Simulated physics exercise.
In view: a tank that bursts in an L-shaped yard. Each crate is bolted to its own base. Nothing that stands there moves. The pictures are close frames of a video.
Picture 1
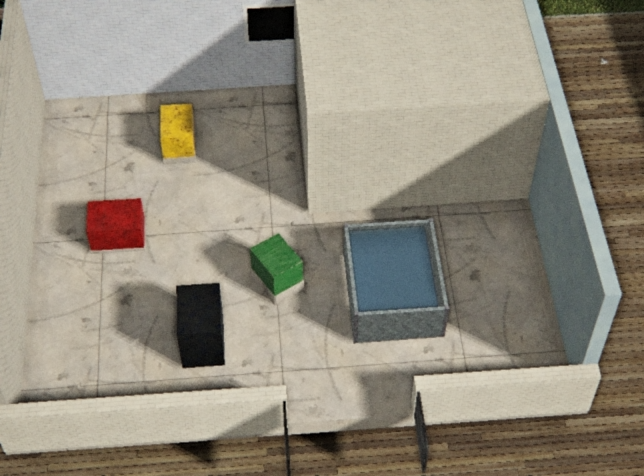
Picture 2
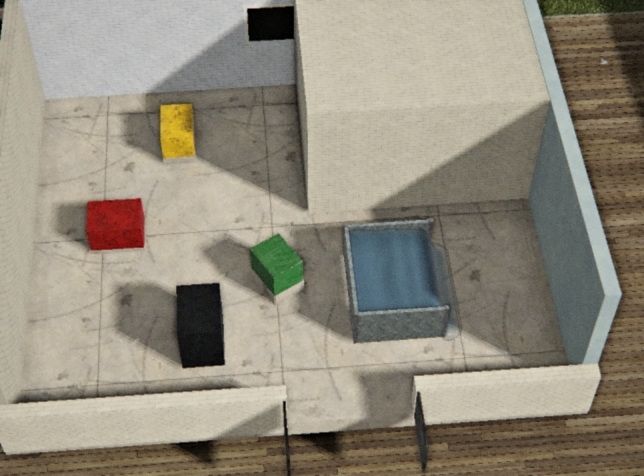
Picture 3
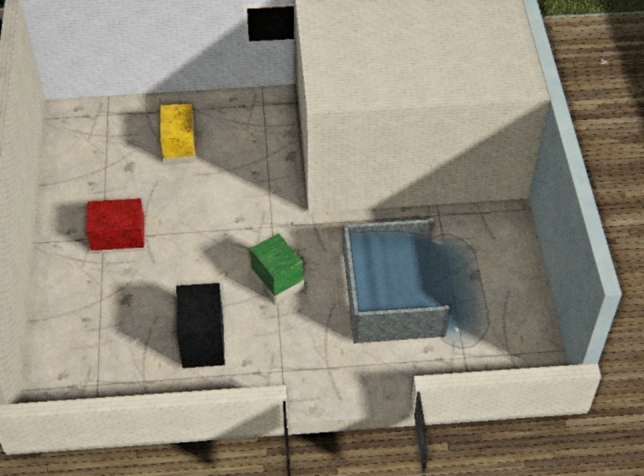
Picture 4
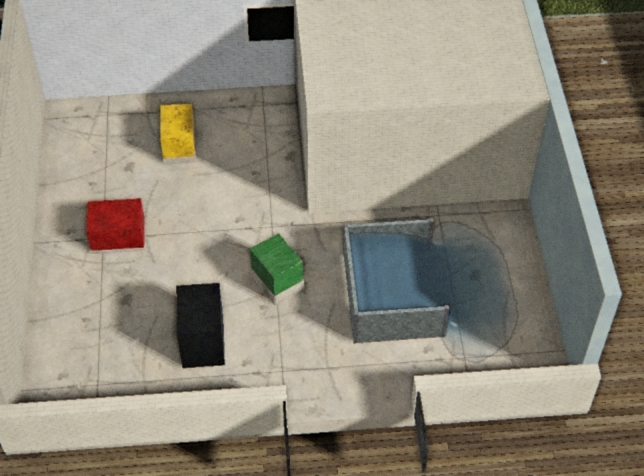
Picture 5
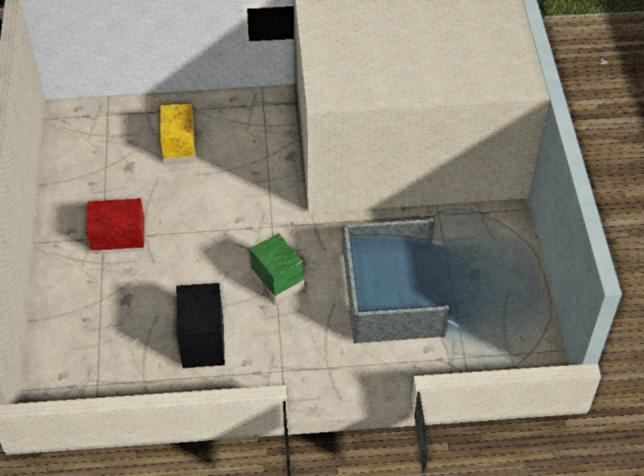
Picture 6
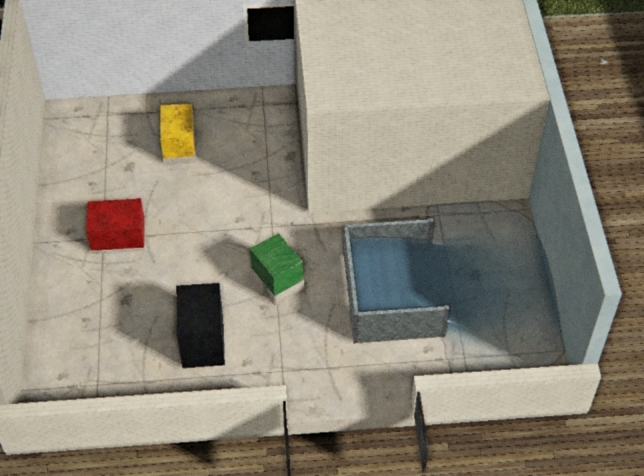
Walled L-shaped yard with red, yellow, green and black blocks, water bursting from a tank's right side and spreading rightward across the floor.
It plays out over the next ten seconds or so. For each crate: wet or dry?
One by one: The yellow crate keeps dry; the red crate is soaked; the green crate keeps dry.
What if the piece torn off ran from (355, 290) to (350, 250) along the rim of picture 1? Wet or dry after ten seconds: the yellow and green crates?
In short: The yellow one is spared; the green one is soaked.
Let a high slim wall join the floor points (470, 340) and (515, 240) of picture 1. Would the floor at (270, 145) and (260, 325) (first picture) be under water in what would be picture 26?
In that order: Not flooded, not flooded.
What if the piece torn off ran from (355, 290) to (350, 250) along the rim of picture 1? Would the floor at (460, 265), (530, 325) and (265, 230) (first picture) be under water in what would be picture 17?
As listed: Free of water, free of water, covered.
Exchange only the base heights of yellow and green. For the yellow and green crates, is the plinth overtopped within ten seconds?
In short: The yellow crate is safe, the green crate is spared.
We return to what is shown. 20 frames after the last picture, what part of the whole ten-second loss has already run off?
I make it 5 per cent.
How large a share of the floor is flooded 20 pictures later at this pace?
Roughly 35 per cent.
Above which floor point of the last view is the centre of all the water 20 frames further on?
Near (449, 297).
A moment on, water covers 15 % of the floor; the yellow crate not reached, the red crate not reached, the green crate not reached.
Next, water covers 15 % of the floor; the yellow crate not reached, the red crate not reached, the green crate not reached.
Then, water covers 35 % of the floor; the yellow crate not reached, the red crate not reached, the green crate water round its plinth.
Later, water covers 60 % of the floor; the yellow crate not reached, the red crate water round its plinth, the green crate water round its plinth.
In the end, water covers 75 % of the floor; the yellow crate stayed above the water, the red crate was topped, the green crate stayed above the water.
